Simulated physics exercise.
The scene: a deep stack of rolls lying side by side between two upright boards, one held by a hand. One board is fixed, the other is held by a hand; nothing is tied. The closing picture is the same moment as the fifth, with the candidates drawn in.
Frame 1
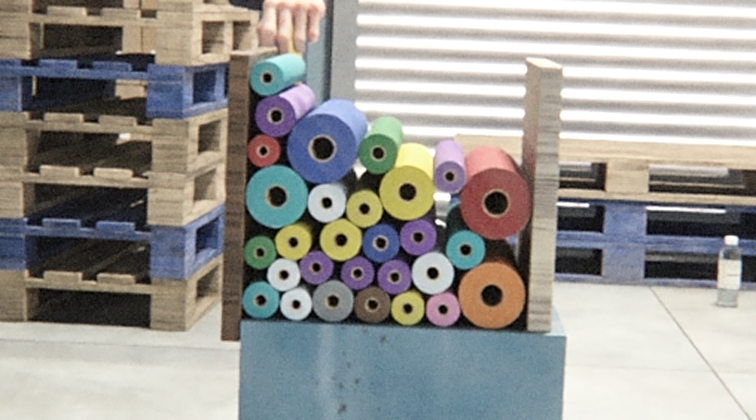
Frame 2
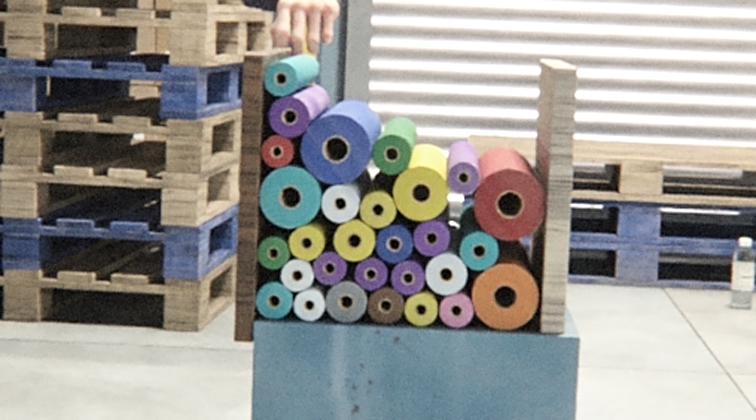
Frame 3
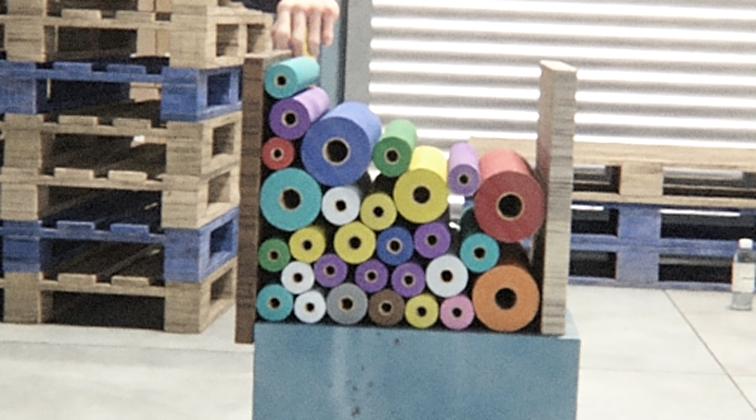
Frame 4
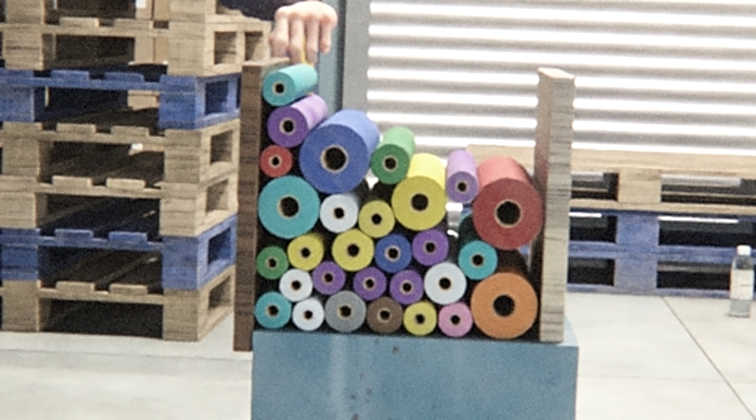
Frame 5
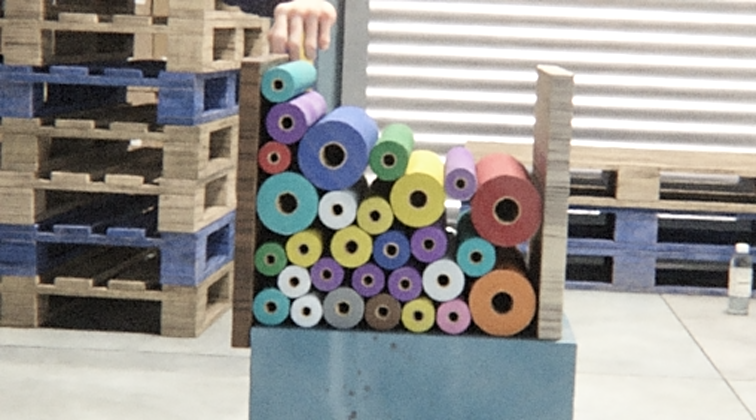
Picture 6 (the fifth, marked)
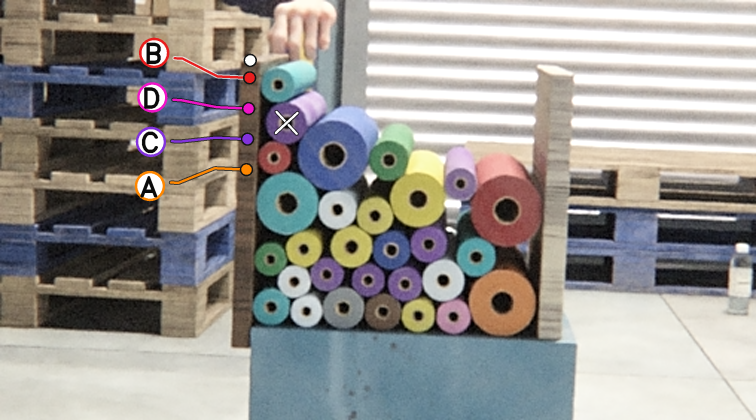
Only the view itself moves, shifting slightly so the stack slides a little to the right and then wavers, while the rolls keep their arrangement. Seen end-on in a warehouse, colourful rolls fill the space between two upright boards on a blue base, with large blue, red and orange ones among smaller ones. A hand stays above the turquoise roll at top left, with pallets stacked behind.
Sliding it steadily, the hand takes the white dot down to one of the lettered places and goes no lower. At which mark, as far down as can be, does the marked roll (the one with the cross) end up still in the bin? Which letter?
The lowest mark that will do is A.
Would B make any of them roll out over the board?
At B: No.
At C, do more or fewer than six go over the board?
At C, fewer than six.
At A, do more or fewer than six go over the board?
It loses fewer than six.
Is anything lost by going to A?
Yes.
On the copy, A at (246, 170); B at (249, 78); C at (247, 139); D at (248, 108); the cross at (287, 123); the white dot at (250, 60).
On A. First, top of the board (259, 116).
Then, top of the board (257, 169).
Finally, top of the board (257, 169), one out over the board, the crossed one still inside.
By contrast, B keeps the crossed one inside; C keeps the crossed one inside; D keeps the crossed one inside.
